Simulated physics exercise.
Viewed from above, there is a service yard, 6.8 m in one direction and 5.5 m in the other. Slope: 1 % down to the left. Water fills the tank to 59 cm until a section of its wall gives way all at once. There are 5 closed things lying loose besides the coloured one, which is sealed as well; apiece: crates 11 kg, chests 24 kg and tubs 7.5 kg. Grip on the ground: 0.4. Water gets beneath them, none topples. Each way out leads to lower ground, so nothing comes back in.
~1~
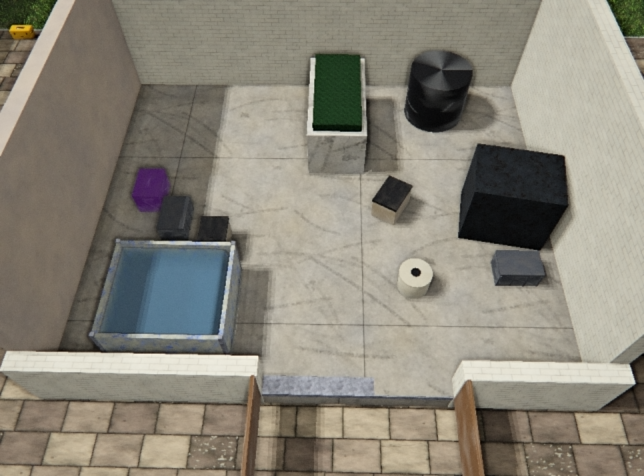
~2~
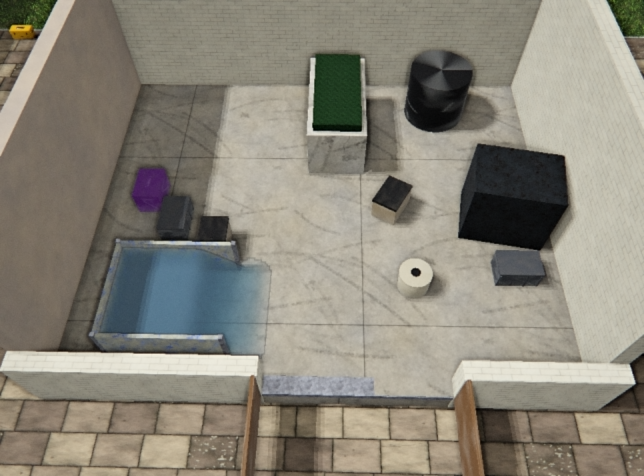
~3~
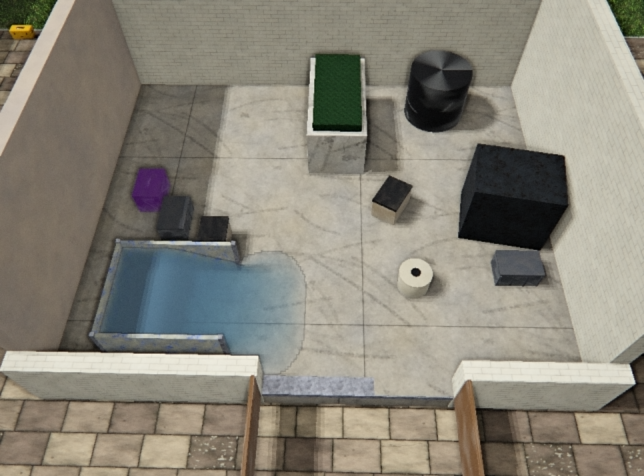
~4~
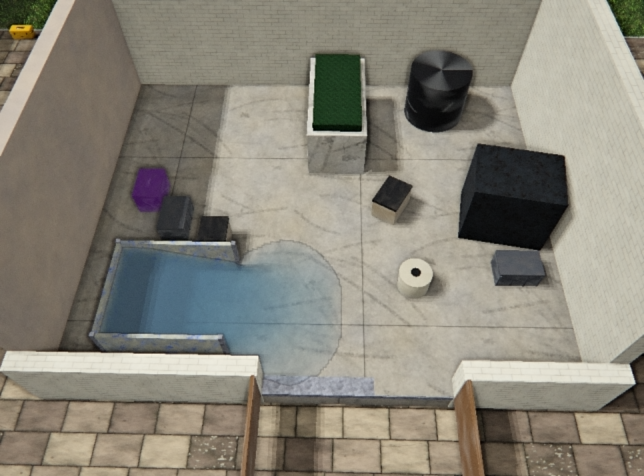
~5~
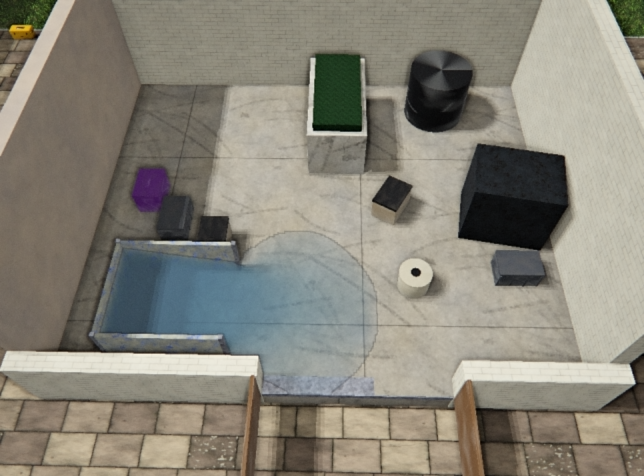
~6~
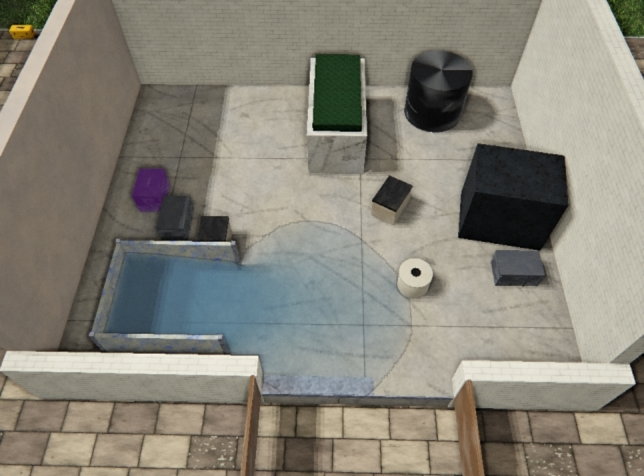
Water pours from an opened tank at left and spreads rightward across the walled yard floor.
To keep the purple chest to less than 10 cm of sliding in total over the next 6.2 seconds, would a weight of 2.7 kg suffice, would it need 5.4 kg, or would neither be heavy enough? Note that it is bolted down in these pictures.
Lightweight wins.
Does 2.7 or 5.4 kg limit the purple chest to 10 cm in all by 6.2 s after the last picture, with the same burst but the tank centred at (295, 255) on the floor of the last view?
Then the answer is that either mass works.
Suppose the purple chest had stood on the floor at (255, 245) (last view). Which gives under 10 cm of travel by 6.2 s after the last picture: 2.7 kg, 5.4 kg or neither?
Going by the scene, both weights fall short.
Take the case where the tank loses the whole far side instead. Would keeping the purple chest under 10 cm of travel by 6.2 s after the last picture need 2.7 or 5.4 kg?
Then both masses fall short.
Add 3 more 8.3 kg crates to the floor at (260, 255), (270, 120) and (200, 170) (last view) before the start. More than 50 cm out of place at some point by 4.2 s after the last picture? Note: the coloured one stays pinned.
Each in turn: Not that far, not that far, not that far.
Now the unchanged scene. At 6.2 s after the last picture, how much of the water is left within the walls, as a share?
Roughly 70 percent.
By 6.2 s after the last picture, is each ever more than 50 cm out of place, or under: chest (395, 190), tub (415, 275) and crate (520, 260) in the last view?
First one stays inside, second one crosses the line, third one crosses the line.
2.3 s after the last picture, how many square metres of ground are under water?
Some 19 m2 of it.
Then, 0.6 s after the last picture the purple chest would be 0 cm from its start with 2.7 kg and 0 cm from its start with 5.4 kg; 0 cm of water round it then.
Then, 2.3 s after the last picture the purple chest would be 0 cm from its start with 2.7 kg and 0 cm from its start with 5.4 kg; 0 cm of water round it then.
Then, 4.2 s after the last picture the purple chest would be 0 cm from its start with 2.7 kg and 0 cm from its start with 5.4 kg; 0 cm of water round it then.
Then, 6.2 s after the last picture the purple chest would be 0 cm from its start with 2.7 kg and 0 cm from its start with 5.4 kg; 0 cm of water round it then.
